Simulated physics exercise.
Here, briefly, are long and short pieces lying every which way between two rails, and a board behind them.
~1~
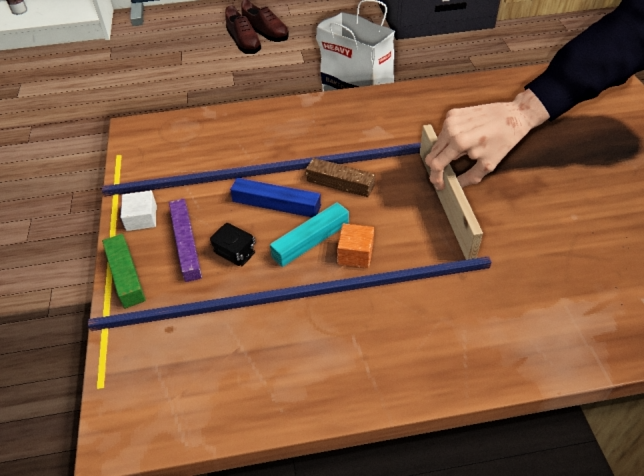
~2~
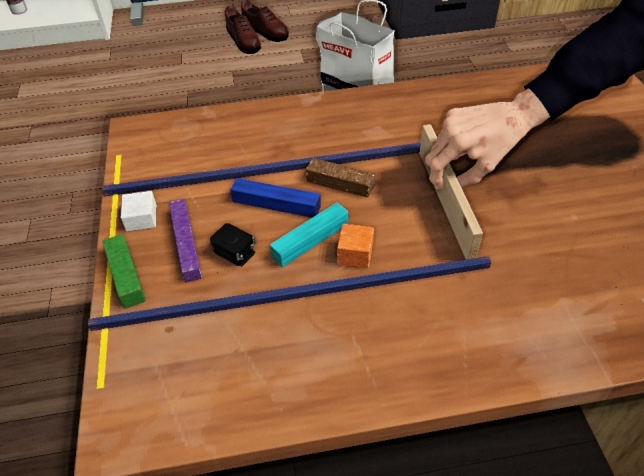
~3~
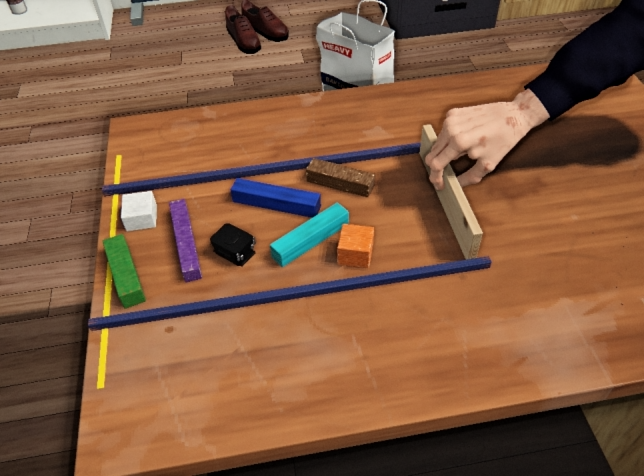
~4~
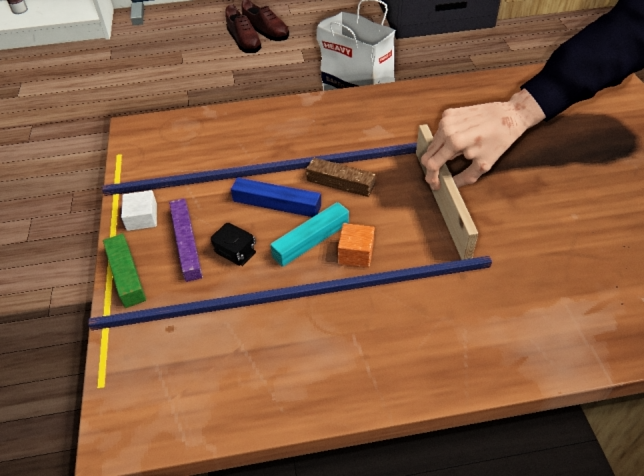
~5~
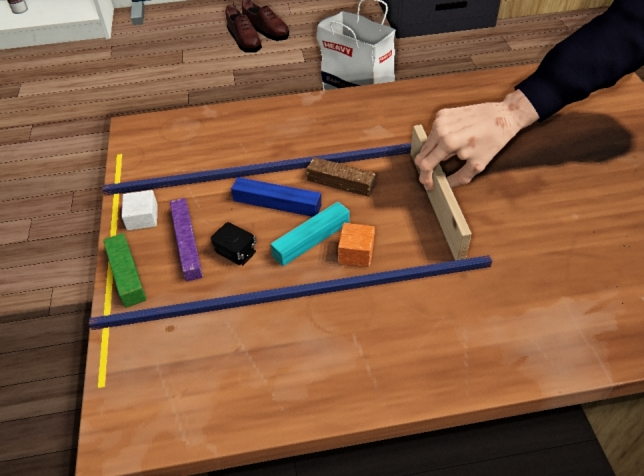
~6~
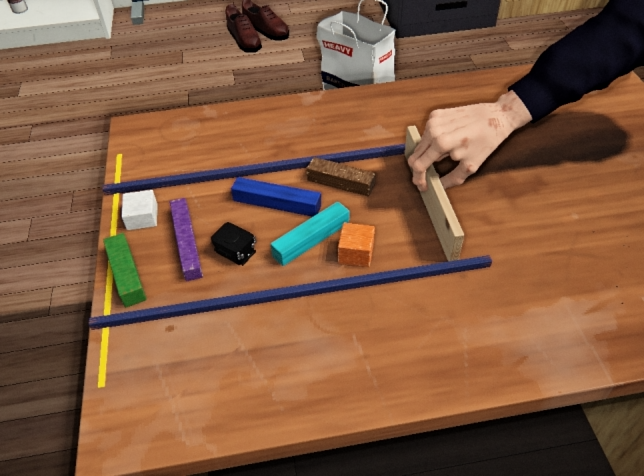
At the start, a hand holds a wooden board upright at the right end of two dark blue rails, with colourful blocks and bars scattered between them on a table. The hand stays still briefly, then slides the board slightly left, leaving a gap before the pieces, none of which move.
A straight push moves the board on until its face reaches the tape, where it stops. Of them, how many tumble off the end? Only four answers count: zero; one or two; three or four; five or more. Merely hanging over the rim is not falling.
Count: At least five.
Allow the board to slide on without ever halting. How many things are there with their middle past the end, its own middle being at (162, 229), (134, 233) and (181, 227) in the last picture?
It comes out as 3, then 4, then 2.
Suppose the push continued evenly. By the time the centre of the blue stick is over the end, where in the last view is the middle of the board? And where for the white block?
I'd put it close to (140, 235), and close to (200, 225) for the other one.
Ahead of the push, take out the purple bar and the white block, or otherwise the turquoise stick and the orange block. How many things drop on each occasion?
The count is 5 in one try and 6 in the other, in that order.
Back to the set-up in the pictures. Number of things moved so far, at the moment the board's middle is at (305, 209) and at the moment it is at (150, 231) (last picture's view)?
That makes 4 at the first spot and 8 at the second.
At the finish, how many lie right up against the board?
Contact count: 1.
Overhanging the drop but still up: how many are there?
Overhanging ones - 1.
Soon after, none off yet; green bar at rest near (124, 269); white block at rest near (140, 210); purple bar at rest near (186, 238).
After that, none off yet; green bar at rest near (124, 269); white block at rest near (140, 210); purple bar displaced a little near (174, 239).
And then, one off so far; green bar tilting well over near (74, 288); white block on its side near (82, 264); purple bar displaced about its own width near (96, 254).
In the end, the number that fall off is five or more; gone, brown bar, turquoise stick, blue stick, black case, purple bar, white block and green bar.
